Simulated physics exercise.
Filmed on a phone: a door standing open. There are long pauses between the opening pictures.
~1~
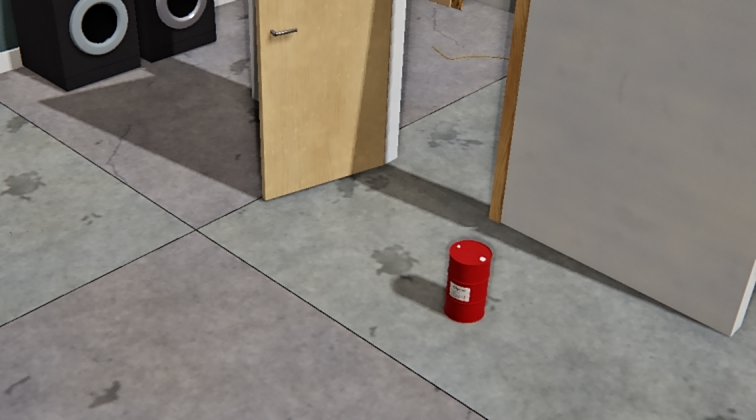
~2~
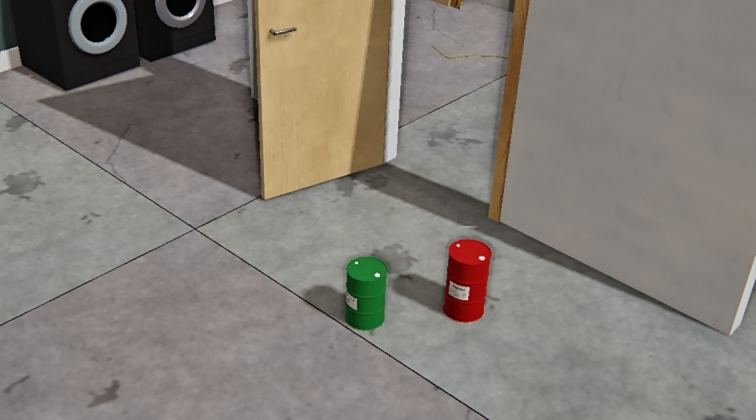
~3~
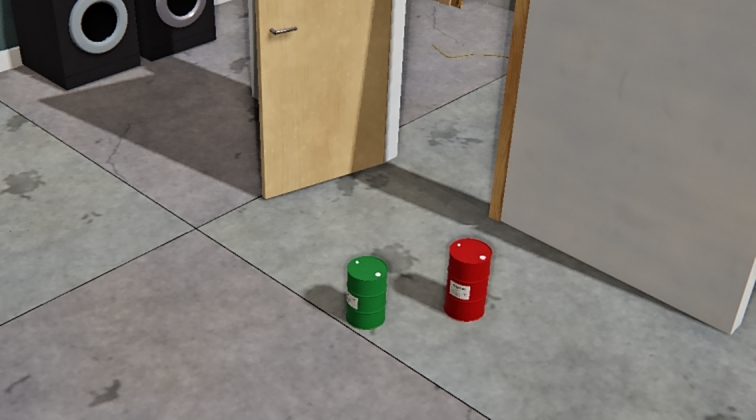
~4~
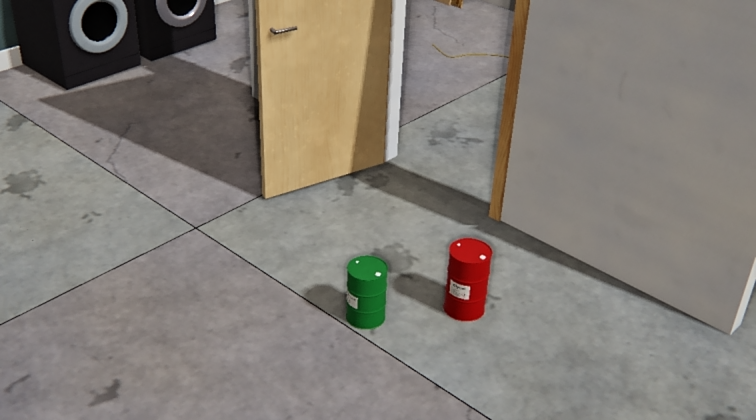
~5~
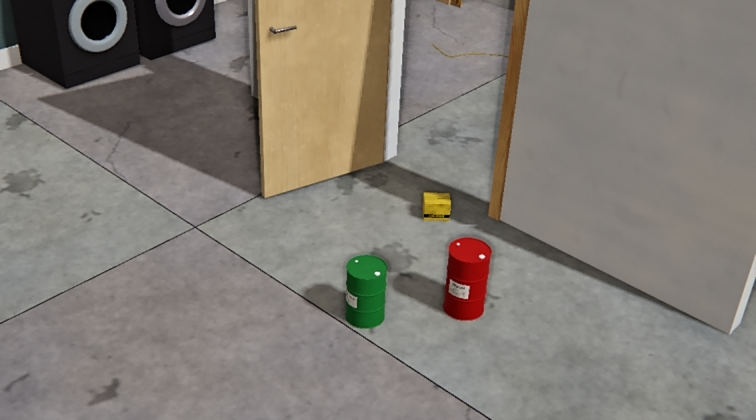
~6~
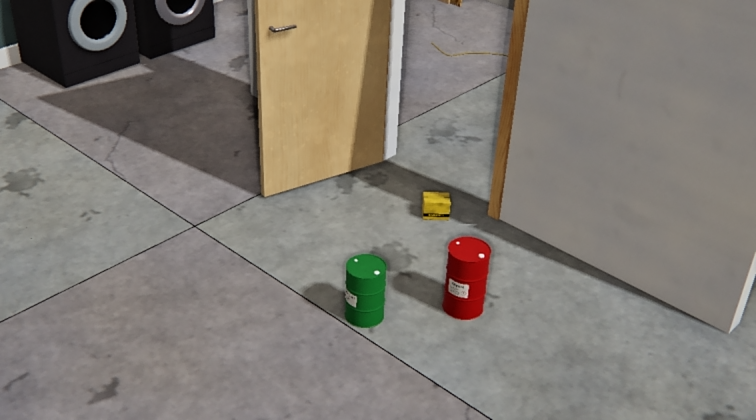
The video shows a wide-open door standing still above a concrete floor with a red canister, where a green canister appears to its left and later a yellow box appears behind them, with nothing visibly moving otherwise.
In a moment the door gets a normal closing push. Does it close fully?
The door reaches the frame.
Then, 1.20 s after the last picture, door at 69°.
Then, 2.30 s after the last picture, door at 25°; yellow box slid a little near (440, 205).
Then, 2.70 s after the last picture, door at 10°; yellow box slid about its own width near (462, 196).
At rest, door at 0°; moved from the start, yellow box; the other 2 in place. Seen from the same camera at the end, yellow box near (475, 187).
